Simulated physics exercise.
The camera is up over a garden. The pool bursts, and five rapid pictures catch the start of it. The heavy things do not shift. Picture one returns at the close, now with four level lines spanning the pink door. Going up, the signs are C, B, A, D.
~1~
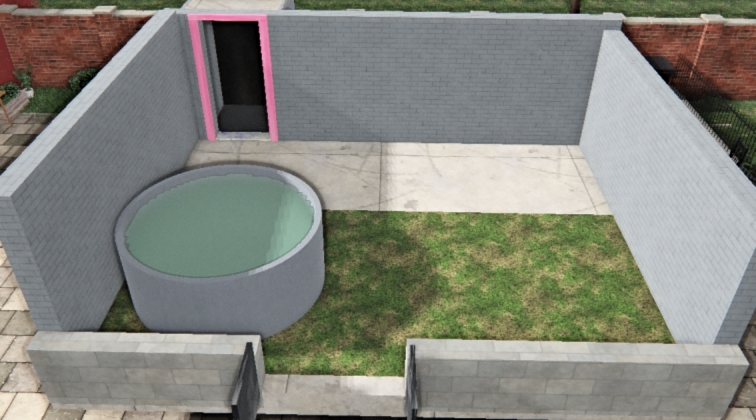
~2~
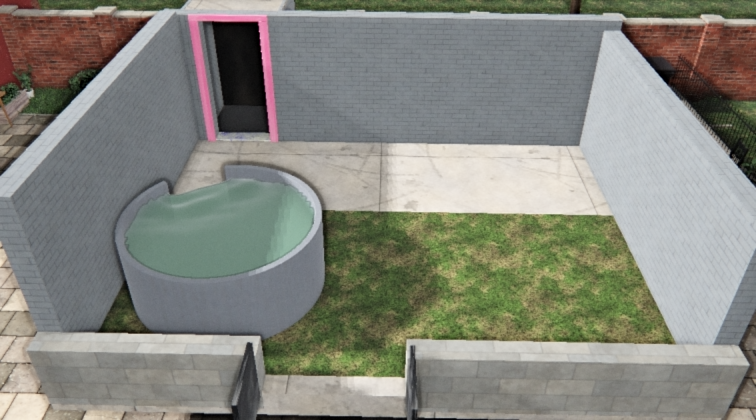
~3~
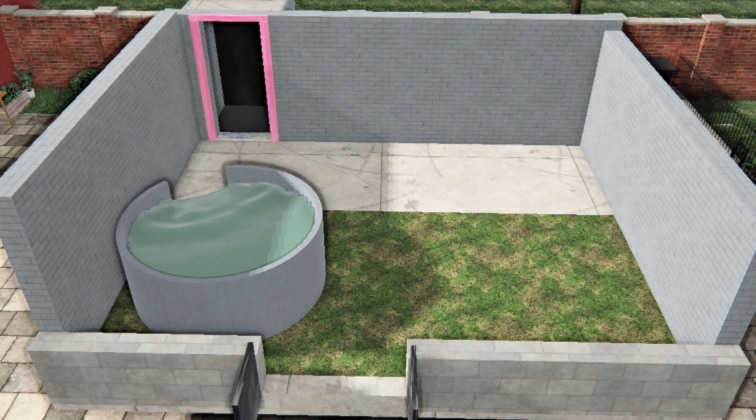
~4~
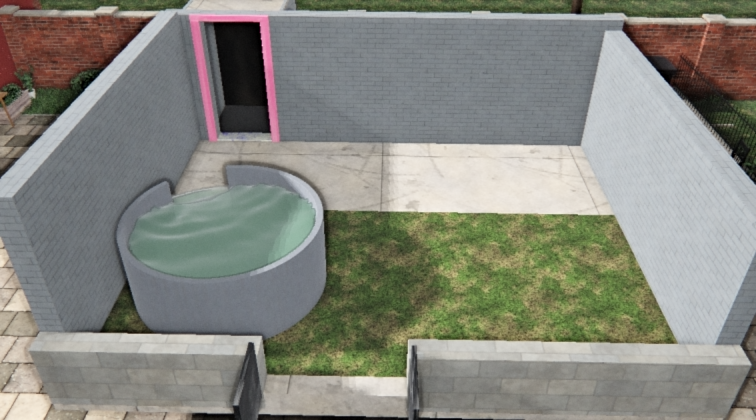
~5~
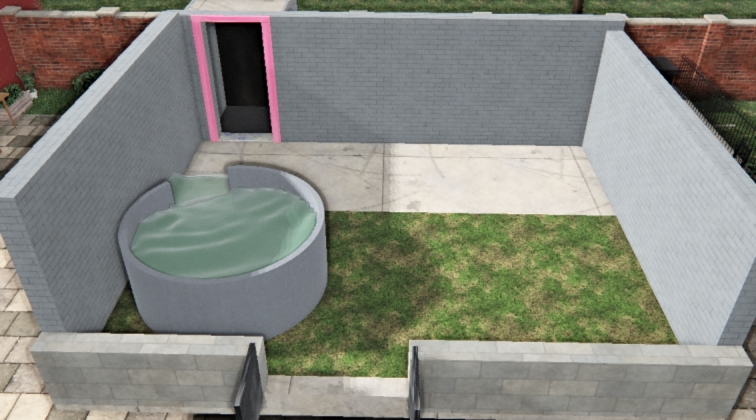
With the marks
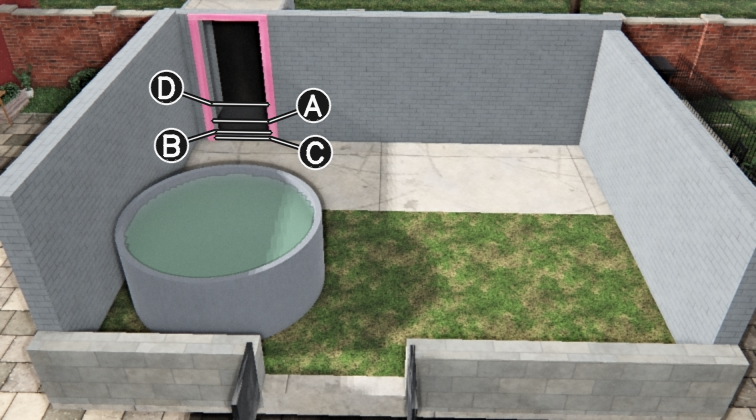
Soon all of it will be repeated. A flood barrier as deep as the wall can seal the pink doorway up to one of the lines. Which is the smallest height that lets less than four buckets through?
I would pick height D.
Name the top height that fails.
The answer is A.
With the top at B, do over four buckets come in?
Yes.
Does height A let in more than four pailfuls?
Yes, that goes wrong.
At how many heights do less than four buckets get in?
One of the four.
On the marked copy, A at (241, 121); B at (242, 132); C at (243, 138); D at (239, 104); from the bottom up C, B, A, D.
Choosing A, about 10 bucketfuls get in.
Choosing B, dozens of bucketfuls pour in.
Choosing C, dozens of bucketfuls pour in.
Choosing D, nothing gets over.
